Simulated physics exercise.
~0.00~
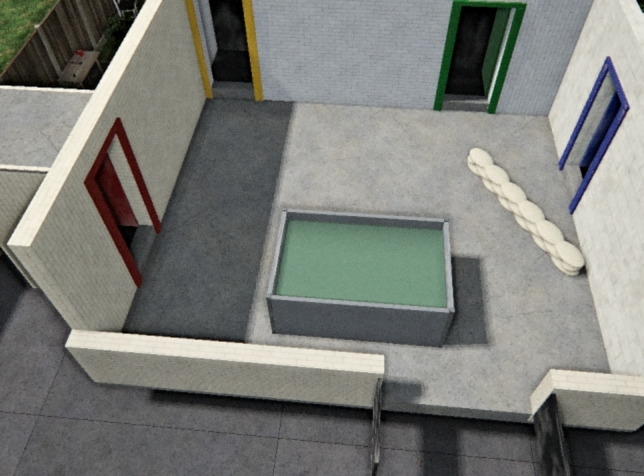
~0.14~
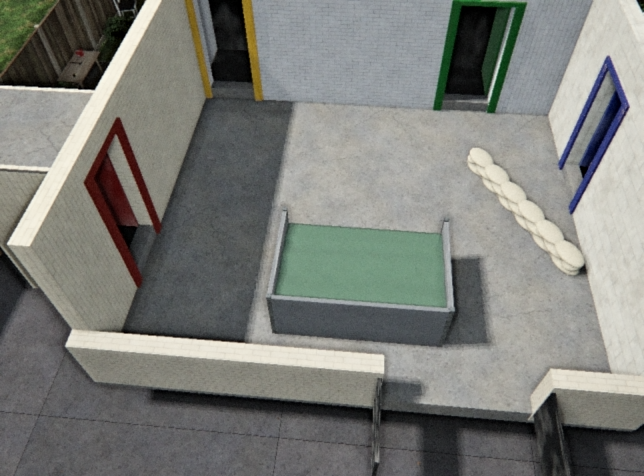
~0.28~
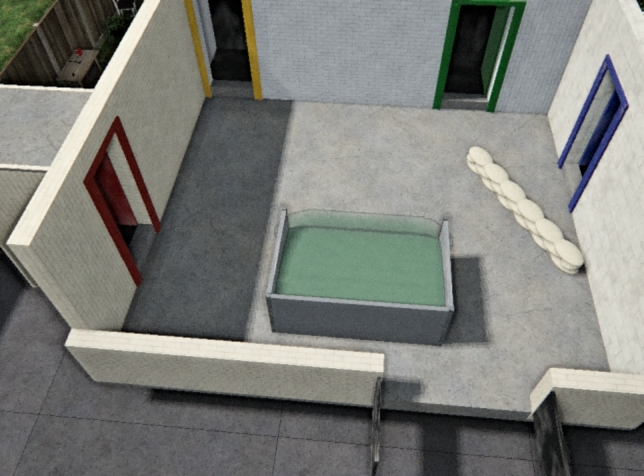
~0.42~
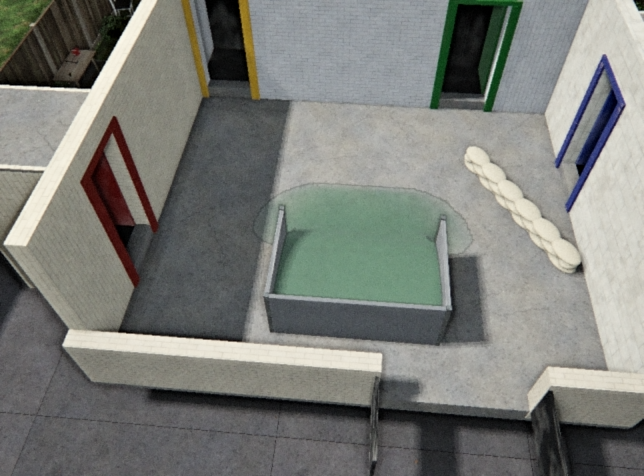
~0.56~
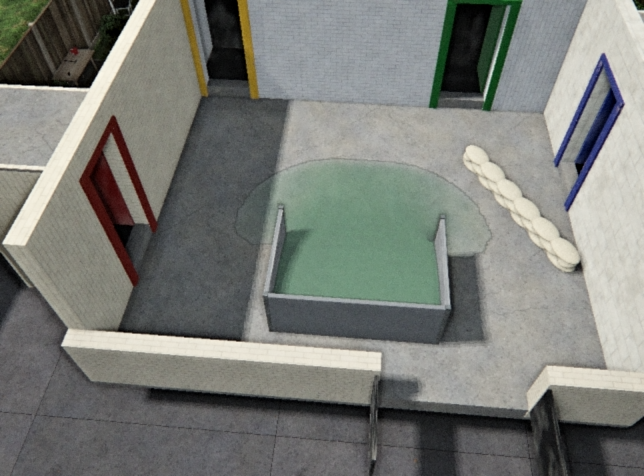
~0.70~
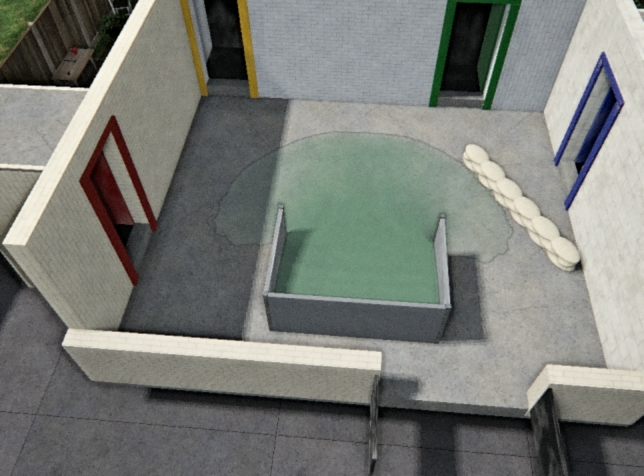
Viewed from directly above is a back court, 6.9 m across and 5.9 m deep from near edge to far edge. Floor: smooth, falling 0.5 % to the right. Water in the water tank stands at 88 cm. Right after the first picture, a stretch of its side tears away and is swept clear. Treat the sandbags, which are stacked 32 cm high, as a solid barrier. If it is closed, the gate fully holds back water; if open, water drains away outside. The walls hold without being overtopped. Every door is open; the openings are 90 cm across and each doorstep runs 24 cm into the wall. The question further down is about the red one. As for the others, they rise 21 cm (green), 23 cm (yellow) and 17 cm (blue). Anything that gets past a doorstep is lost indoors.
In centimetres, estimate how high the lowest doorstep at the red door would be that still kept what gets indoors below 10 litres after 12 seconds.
It comes to roughly 6 cm.
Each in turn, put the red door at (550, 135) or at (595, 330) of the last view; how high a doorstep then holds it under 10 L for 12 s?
You'd want about 27 cm there first, then about 8.5 cm.
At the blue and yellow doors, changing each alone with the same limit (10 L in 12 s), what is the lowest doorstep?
About 18 cm at blue and about 29 cm at yellow.
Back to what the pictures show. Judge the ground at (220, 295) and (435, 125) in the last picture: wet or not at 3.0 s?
First untouched, then soaked.
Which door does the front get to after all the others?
It's the red one.
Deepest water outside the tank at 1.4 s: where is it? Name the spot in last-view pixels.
Check close to (360, 106).
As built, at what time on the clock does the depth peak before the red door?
It peaks around 10.0 s.
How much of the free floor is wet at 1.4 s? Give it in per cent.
Close to 45 per cent is wet.
After 1.4 s water covers 45 % of the floor, deepest (46 cm) near (360, 106); it has not reached the red door.
After 3.0 s water covers 60 % of the floor, deepest (34 cm) near (533, 115); it has not reached the red door.
After 12.0 s water covers 95 % of the floor, deepest (12 cm) near (608, 385); 6 cm at the red door, 0 litres in over its 23 cm doorstep.
At the red door as built, the water arrived by 4.0 s and peaked near 10 cm at 9.8 s.
Run again over the same 12 s with other heights there, 14 litres in over 5.5 cm, 4 litres over 7.5 cm. The limit of 10 litres is kept from about 6 cm up.
